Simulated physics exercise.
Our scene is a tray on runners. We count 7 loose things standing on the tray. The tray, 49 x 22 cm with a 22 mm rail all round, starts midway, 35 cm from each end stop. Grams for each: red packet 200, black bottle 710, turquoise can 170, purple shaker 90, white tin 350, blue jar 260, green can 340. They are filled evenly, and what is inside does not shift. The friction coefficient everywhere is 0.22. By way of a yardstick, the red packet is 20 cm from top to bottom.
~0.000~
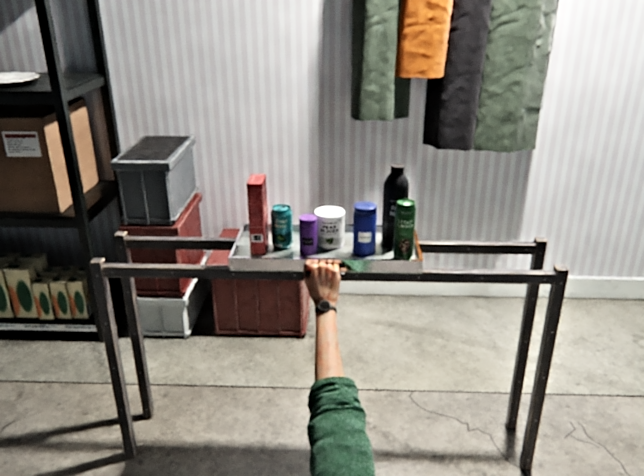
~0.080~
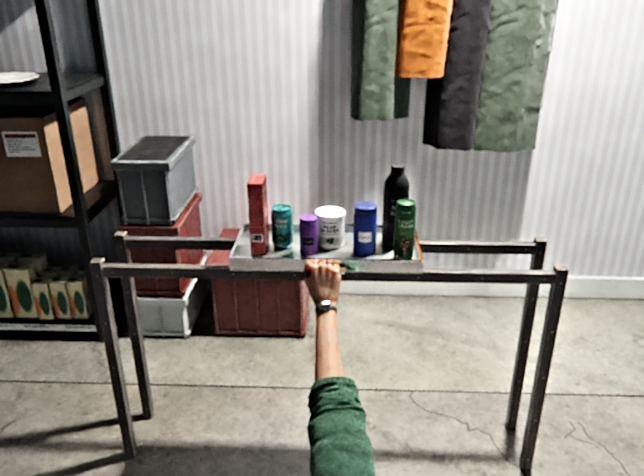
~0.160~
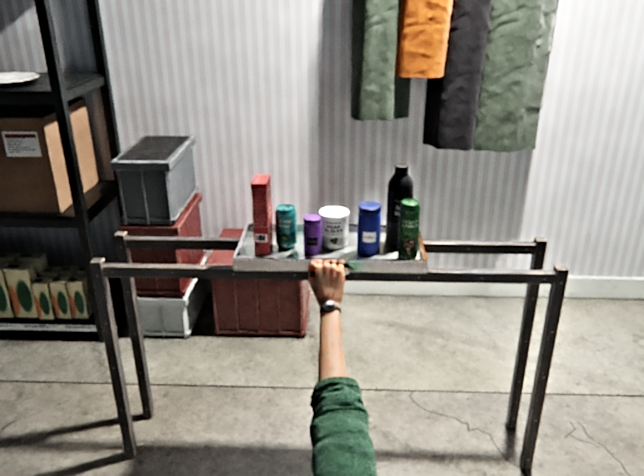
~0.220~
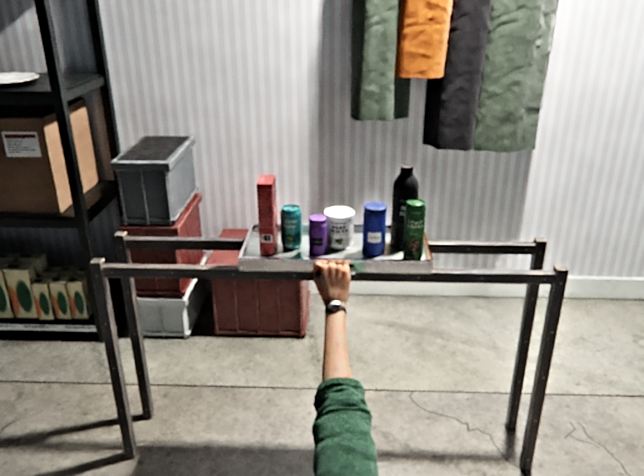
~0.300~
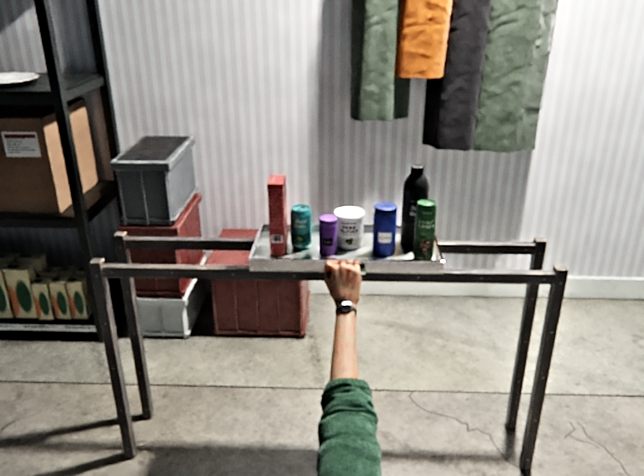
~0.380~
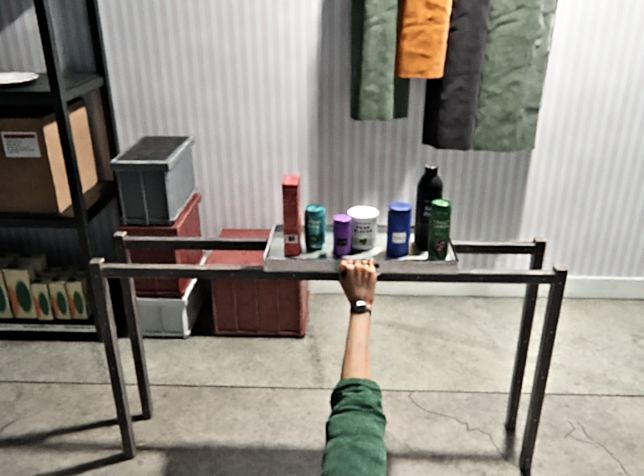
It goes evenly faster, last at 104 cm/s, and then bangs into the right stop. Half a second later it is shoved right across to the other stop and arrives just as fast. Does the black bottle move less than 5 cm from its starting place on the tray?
It loses its position.
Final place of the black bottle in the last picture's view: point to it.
The resting point is around (546, 400).
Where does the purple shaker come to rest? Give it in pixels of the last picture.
I'd put it at around (193, 237).
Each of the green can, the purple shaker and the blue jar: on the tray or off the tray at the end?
The green can finishes off the tray; the purple shaker is still on the tray; the blue jar ends off the tray.
After 0.88 s, tray 35 cm right; black bottle and green can now off the tray; blue jar 21° off upright; red packet 7° off upright.
After 1.28 s, tray 35 cm right; blue jar now off the tray; red packet 54° off upright; turquoise can moved 22 cm.
After 2.08 s, tray 5 cm right; red packet on its side; purple shaker moved 19 cm; turquoise can moved 22 cm.
After 2.48 s, tray 28 cm left; red packet on its side; purple shaker moved 19 cm; turquoise can moved 22 cm.
In the end (3.3 s), off the tray, black bottle, blue jar and green can; toppled on the tray, red packet; not toppled but over 5 cm from the start, turquoise can and white tin; the last one under 5 cm from the start. In the last view, black bottle near (546, 400).
